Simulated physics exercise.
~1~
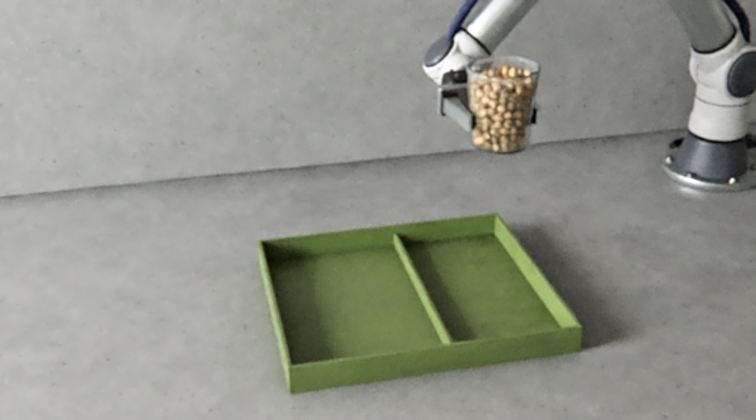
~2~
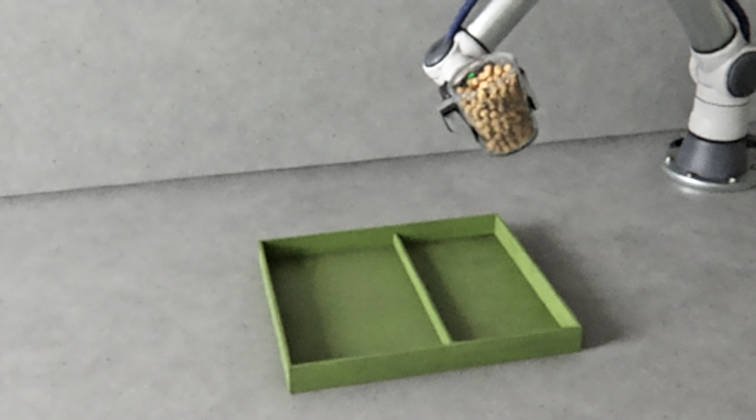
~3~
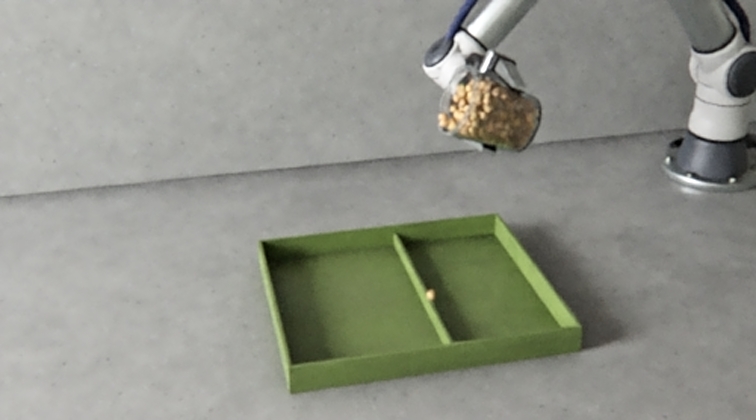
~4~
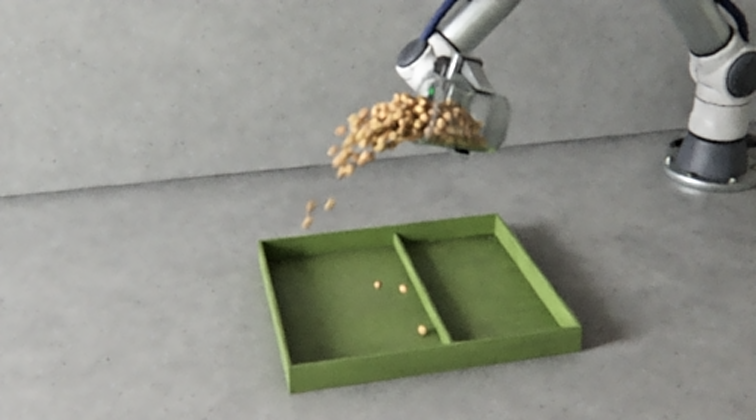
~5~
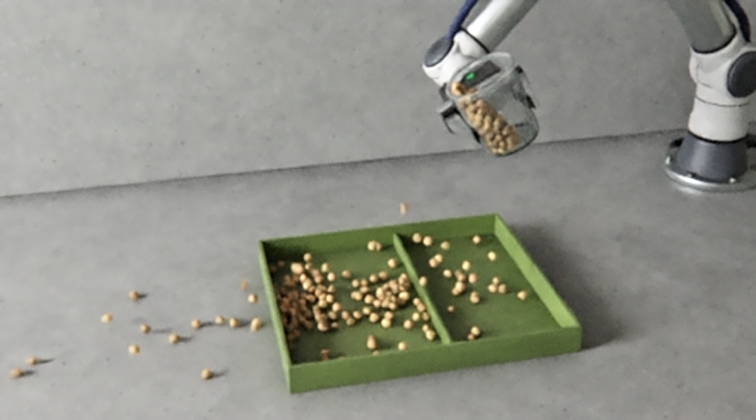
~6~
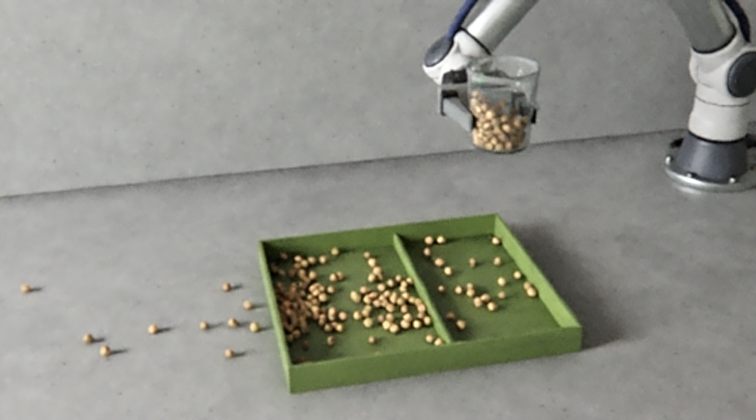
Robot arm tipping a clear cup of chickpeas leftward over a divided green tray, scattering some outside, then righting it partly full.
